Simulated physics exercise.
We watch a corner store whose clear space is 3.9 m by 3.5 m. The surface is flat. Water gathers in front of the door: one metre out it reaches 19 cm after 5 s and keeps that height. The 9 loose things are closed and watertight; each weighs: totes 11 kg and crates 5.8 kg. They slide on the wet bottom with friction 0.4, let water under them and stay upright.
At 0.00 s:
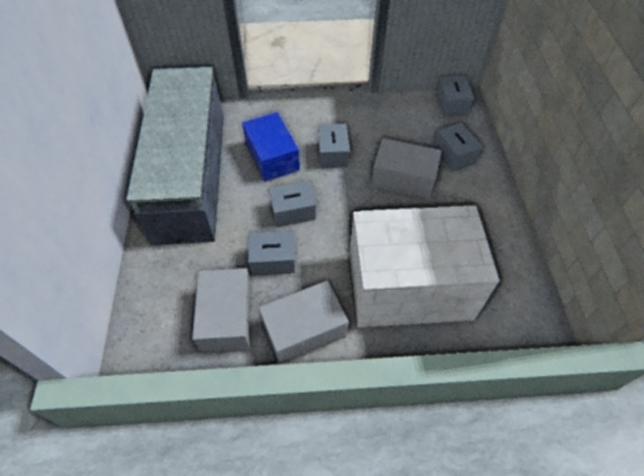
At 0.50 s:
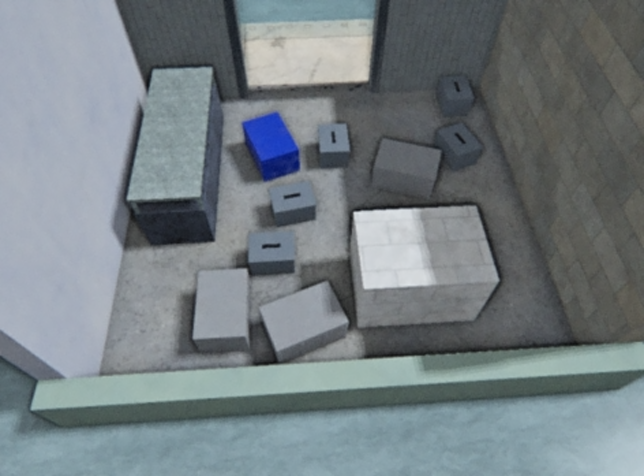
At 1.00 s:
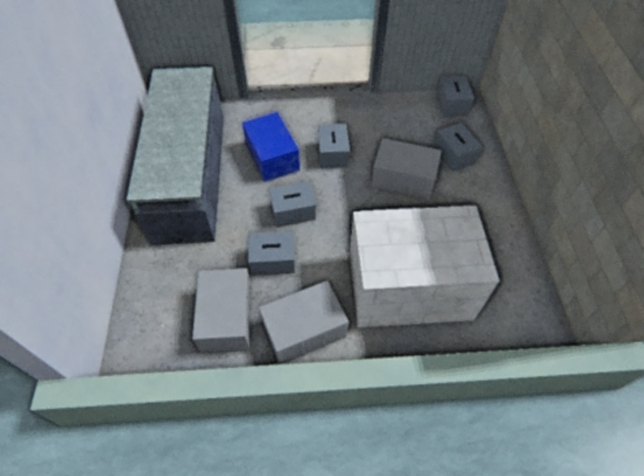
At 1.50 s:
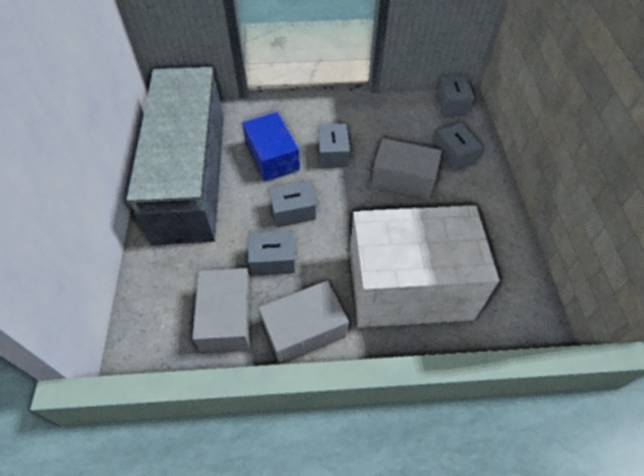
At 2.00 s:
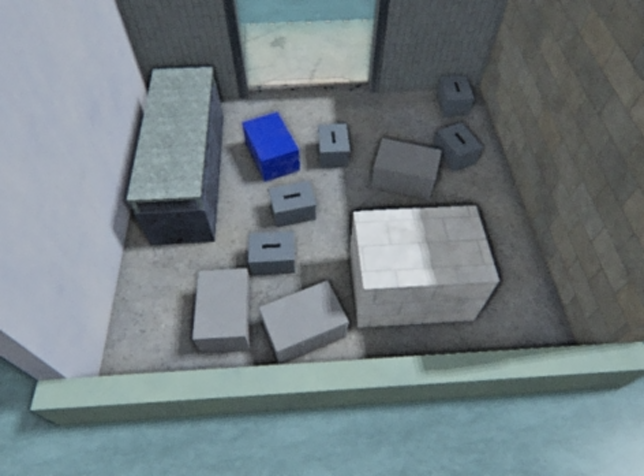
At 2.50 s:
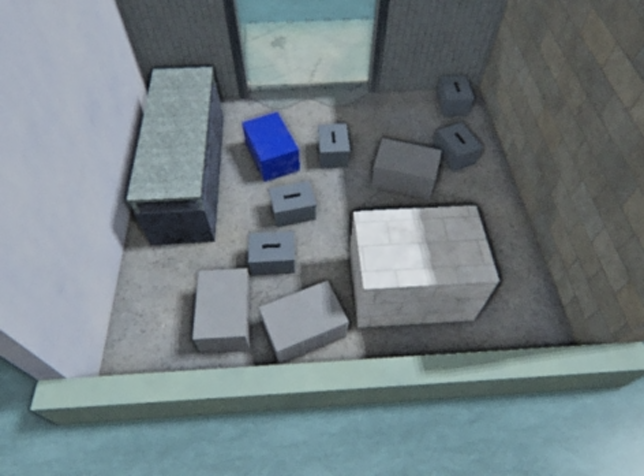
A big pale block, a long cabinet, a blue crate and several grey boxes stayed still in a small walled room, while bluish water spread outside and crept up to the open doorway.
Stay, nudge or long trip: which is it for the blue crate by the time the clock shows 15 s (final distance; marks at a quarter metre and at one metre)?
Blue crate travels far.
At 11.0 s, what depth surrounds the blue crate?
Roughly 13 cm.
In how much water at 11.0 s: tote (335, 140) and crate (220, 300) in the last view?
About 12 and 15 cm.
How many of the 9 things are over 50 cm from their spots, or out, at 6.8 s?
4 of them.
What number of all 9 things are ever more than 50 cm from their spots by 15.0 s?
I count 8.
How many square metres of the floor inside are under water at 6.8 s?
About 9.5 m2.
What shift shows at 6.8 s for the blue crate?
About 150 cm.
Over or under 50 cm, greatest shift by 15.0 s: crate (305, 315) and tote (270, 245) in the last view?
In that order: Short of it, past it.
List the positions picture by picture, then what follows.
The blue crate at (270, 136), on the bottom; 0.0 m2 under water; 0 of 9 have shifted, in the first picture.
The blue crate at (270, 136), on the bottom; water covers 0.0 m2; 0 of 9 have shifted, in the second picture.
The blue crate at (270, 136), on the bottom; water covers 0.0 m2; 0 of 9 have shifted, in the third picture.
The blue crate at (270, 136) rests on the ground; water covers 0.0 m2; 0 of 9 have shifted, in the fourth picture.
The blue crate at (270, 136) rests on the ground; water covers 0.0 m2; 0 of 9 have shifted, in the fifth picture.
The blue crate at (270, 136) rests on the ground; 0.2 m2 under water; 0 of 9 have shifted, in the sixth picture.
After 3.5 s the blue crate is near (270, 136), 0.0 m from its start, aground; 0 afloat.
After 6.8 s the blue crate is near (234, 259), 1.5 m from its start, afloat; 2 afloat.
After 11.0 s the blue crate is near (153, 239), 1.6 m from its start, afloat; 7 afloat.
After 15.0 s the blue crate is near (150, 237), 1.6 m from its start, afloat; 9 afloat.
